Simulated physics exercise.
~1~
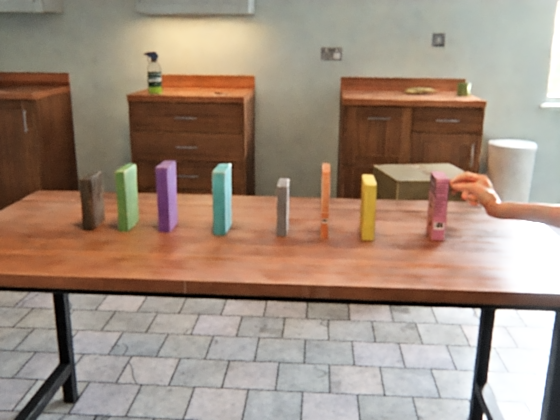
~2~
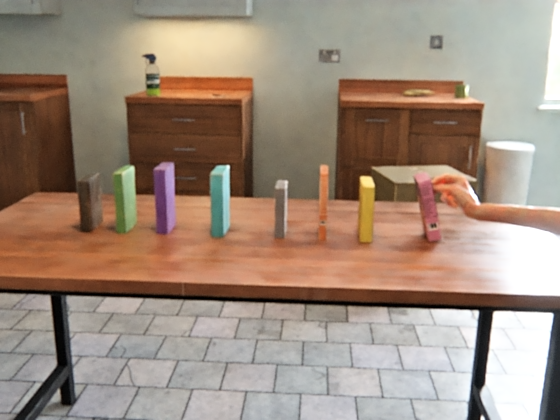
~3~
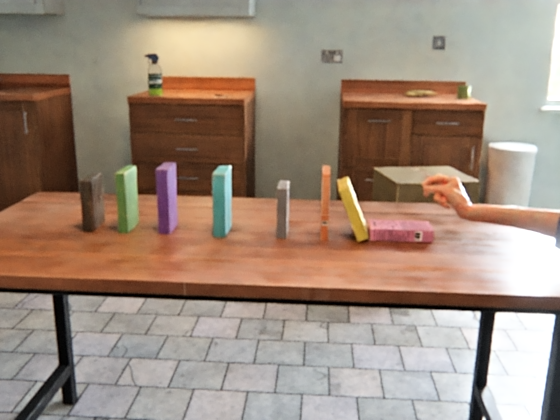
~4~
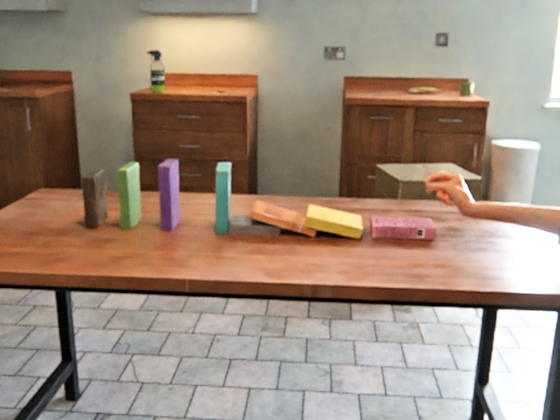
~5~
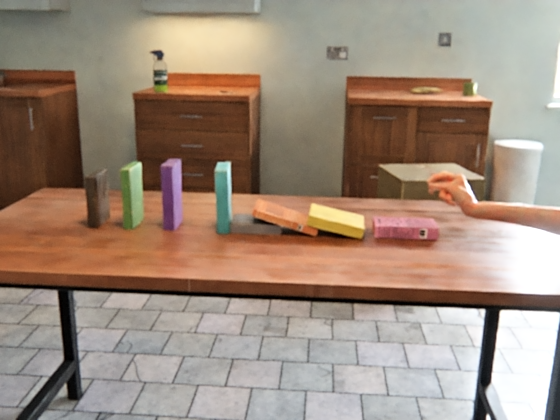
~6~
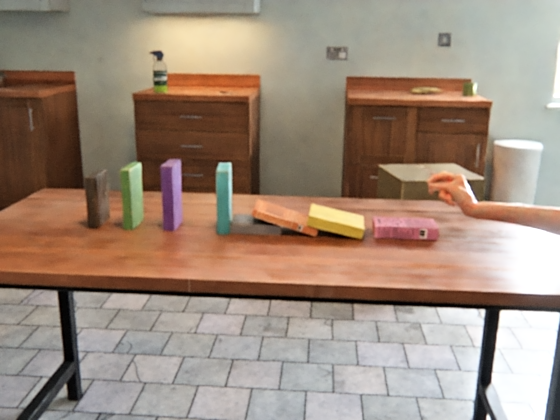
A hand tips the pink packet leftward, toppling three more pieces while four stay upright.
